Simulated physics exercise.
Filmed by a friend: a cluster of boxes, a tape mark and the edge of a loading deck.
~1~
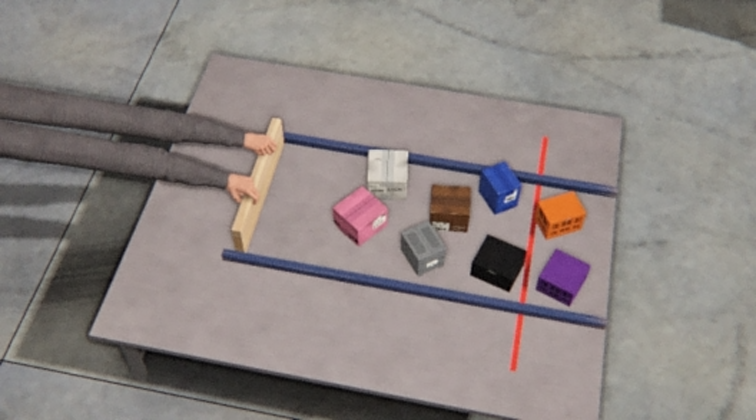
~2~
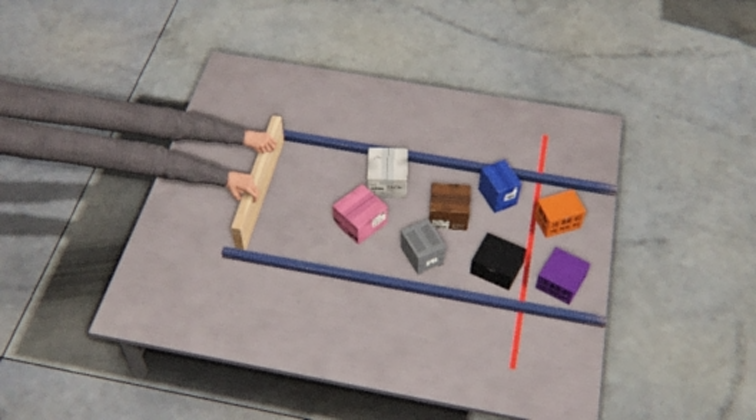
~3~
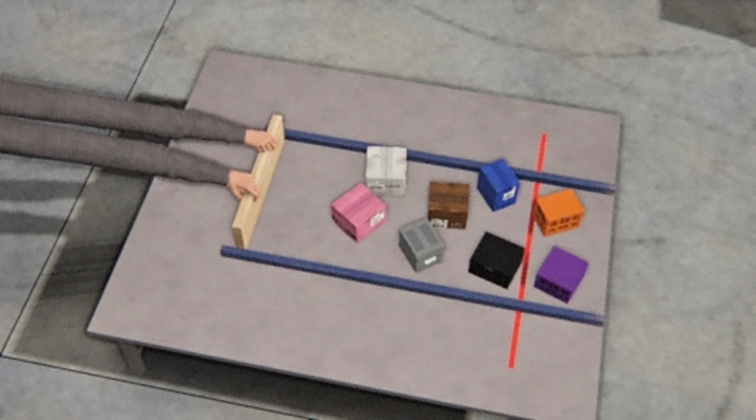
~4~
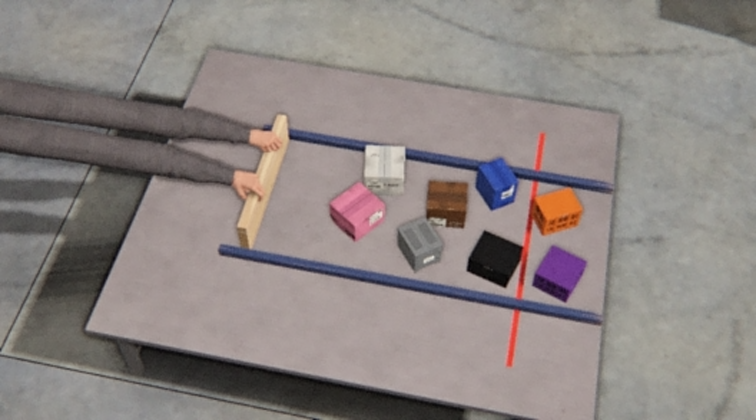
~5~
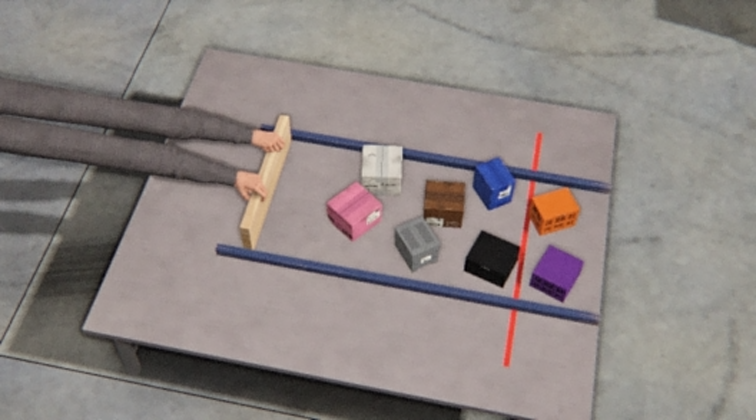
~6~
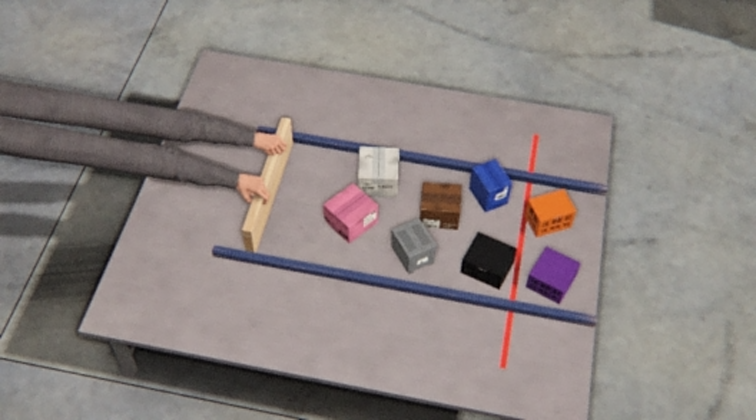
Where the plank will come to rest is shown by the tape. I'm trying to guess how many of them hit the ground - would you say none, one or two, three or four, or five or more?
I would say one or two.
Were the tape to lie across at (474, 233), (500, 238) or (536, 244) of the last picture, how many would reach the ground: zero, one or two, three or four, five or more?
Well, it comes out as not one, not one and either one or two, in that order.
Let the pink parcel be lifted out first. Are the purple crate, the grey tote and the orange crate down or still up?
Note: Purple crate falls away / grey tote stays up top / orange crate stays up top.
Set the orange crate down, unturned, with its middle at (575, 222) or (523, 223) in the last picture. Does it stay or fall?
In order, it drops down; drops down.
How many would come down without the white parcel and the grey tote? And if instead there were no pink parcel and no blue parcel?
The count is 1 in the first case and 1 in the second.
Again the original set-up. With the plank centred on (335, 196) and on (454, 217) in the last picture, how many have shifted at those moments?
At that stage 1; at the next, 7.
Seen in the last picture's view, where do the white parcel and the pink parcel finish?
In the last picture they sit at about (547, 203) and about (542, 237).
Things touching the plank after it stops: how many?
Contact count: 3.
Early on, none off yet; purple crate at rest near (553, 275); orange crate at rest near (550, 214); black crate at rest near (489, 261).
Finally, the number that fall off is one or two; lost, orange crate and purple crate.
